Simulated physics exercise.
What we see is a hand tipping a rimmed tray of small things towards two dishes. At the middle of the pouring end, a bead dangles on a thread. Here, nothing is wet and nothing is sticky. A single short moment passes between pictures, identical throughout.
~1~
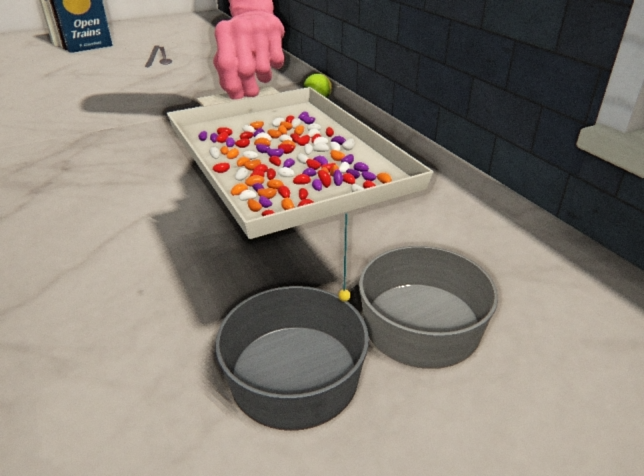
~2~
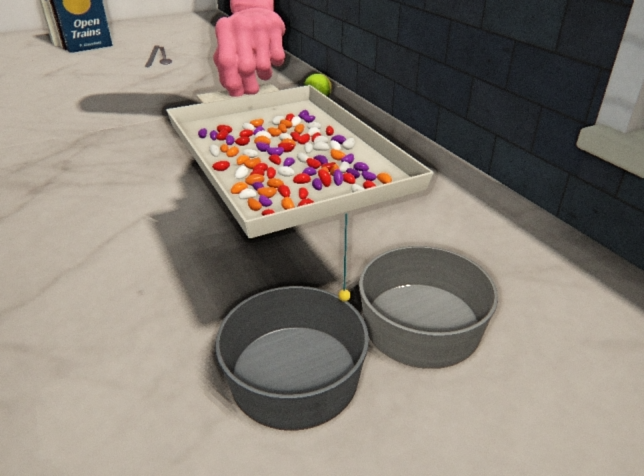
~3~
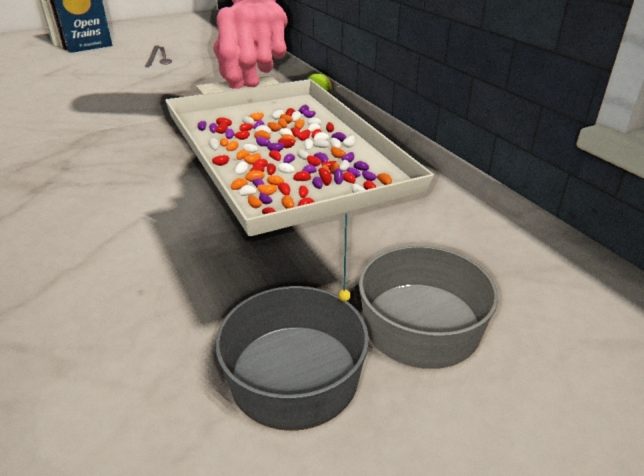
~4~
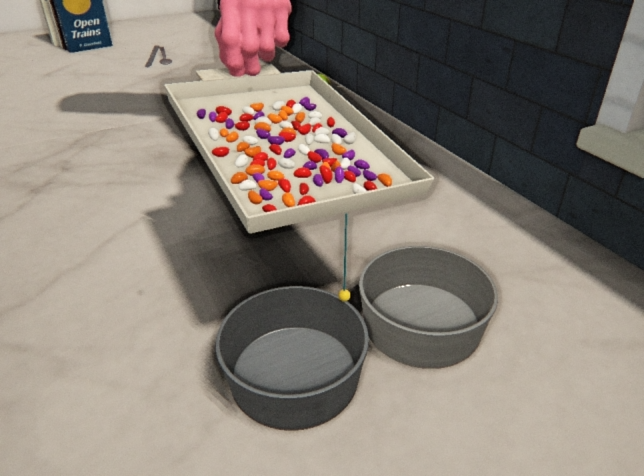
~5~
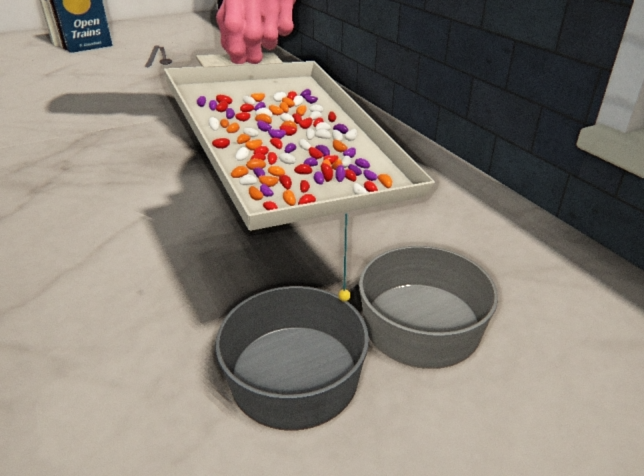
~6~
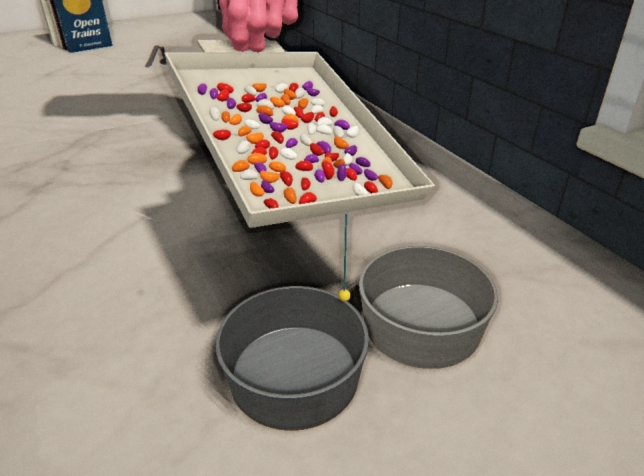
Tray of colourful jelly beans held by a pink hand, its back end rising gradually above two grey dishes on a counter.
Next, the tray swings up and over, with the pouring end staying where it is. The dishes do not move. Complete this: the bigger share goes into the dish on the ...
Right.
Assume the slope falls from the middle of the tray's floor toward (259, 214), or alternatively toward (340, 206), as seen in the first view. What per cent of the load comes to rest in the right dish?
Shares, approx.: 0 %, then 20 %.
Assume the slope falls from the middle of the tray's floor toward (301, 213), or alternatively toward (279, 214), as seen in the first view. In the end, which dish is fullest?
Results - the dish on the left side first, the dish on the left side second.
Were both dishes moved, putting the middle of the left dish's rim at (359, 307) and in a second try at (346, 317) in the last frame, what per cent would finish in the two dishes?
About 70 in a hundred, then about 60 in a hundred.
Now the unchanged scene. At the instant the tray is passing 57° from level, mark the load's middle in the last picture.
Somewhere near pixel (365, 149).
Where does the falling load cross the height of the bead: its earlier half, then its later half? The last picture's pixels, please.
Half one: (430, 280), half two: (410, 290).
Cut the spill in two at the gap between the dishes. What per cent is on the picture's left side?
20 %, near enough.
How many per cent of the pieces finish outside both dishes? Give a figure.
Result: Near 20 % of the load.
Just after the last frame, tray tipped steeply; every one on the tray.
A moment on, tray tipped right over; almost all on the tray; just a few in the right dish.
Further on, tray tipped past a quarter turn; the larger part in the right dish; roughly a quarter outside both.
When it is over, tray tipped past a quarter turn; not one in the left dish; the larger part in the right dish; roughly a quarter outside both.
